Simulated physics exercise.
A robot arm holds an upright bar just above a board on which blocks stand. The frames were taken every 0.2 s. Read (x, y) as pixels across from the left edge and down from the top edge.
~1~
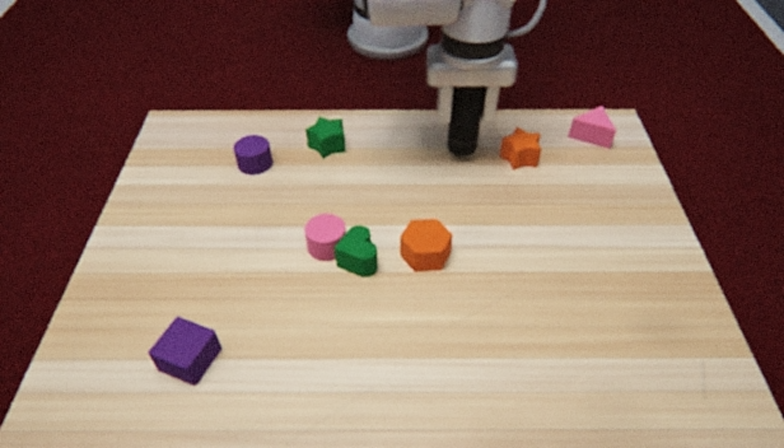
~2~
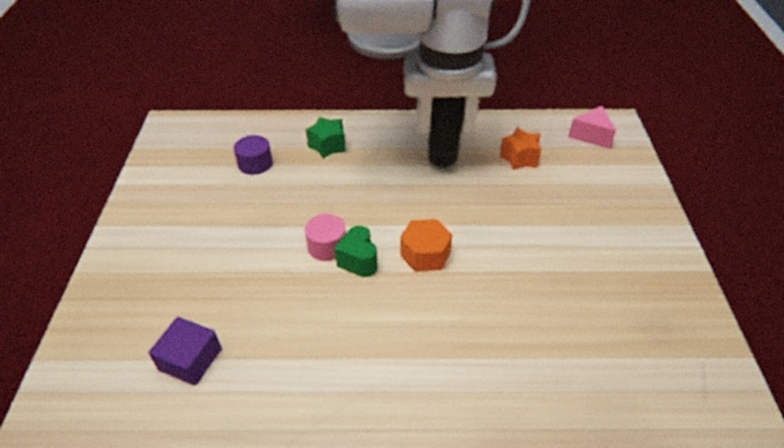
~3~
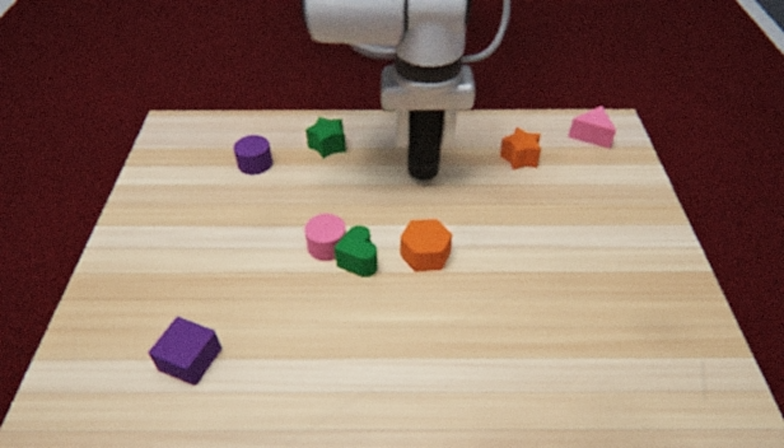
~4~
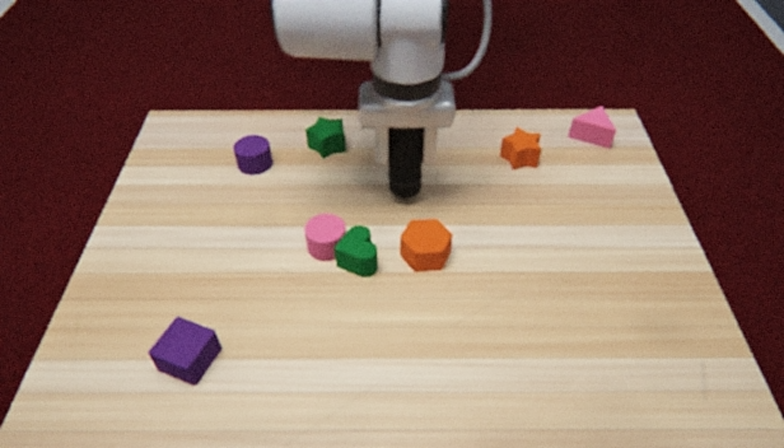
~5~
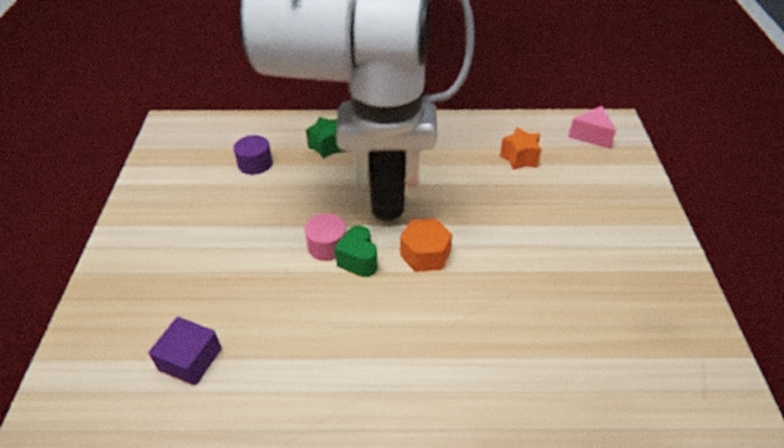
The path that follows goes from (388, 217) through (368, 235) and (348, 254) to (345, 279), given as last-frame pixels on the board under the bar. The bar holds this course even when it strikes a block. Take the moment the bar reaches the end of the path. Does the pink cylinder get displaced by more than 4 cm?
Answer: No.
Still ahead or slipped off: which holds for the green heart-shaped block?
It remains before the bar.
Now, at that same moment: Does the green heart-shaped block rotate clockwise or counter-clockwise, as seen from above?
If we look at it from overhead, the green heart-shaped block pivots counter-clockwise.
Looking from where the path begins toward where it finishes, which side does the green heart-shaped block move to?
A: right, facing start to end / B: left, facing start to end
B
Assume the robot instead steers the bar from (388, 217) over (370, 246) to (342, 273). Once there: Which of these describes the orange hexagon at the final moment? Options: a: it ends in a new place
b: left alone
b: Left alone.
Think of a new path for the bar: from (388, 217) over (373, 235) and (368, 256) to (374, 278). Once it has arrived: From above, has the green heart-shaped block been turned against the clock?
I'd say no.
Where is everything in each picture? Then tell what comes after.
In the first picture, tip of the bar at (462, 148), middles of tops, pink cylinder at (325, 227), green heart-shaped block at (357, 242), orange hexagon at (426, 235).
In the second picture, bar at (443, 158), nothing pushed.
In the third picture, bar at (423, 171), nothing pushed.
In the fourth picture, bar at (405, 188), nothing pushed.
In the fifth picture, bar at (388, 210), pink cylinder at (325, 227), green heart-shaped block at (357, 242), orange hexagon at (426, 235).
On the path given first. Halfway along, bar at (356, 237); pink cylinder at (317, 230); green heart-shaped block at (351, 256), turned 20° anticlockwise.
At the end, bar at (345, 272); pink cylinder at (306, 236); green heart-shaped block at (354, 291), turned 60° anticlockwise; orange hexagon unmoved.
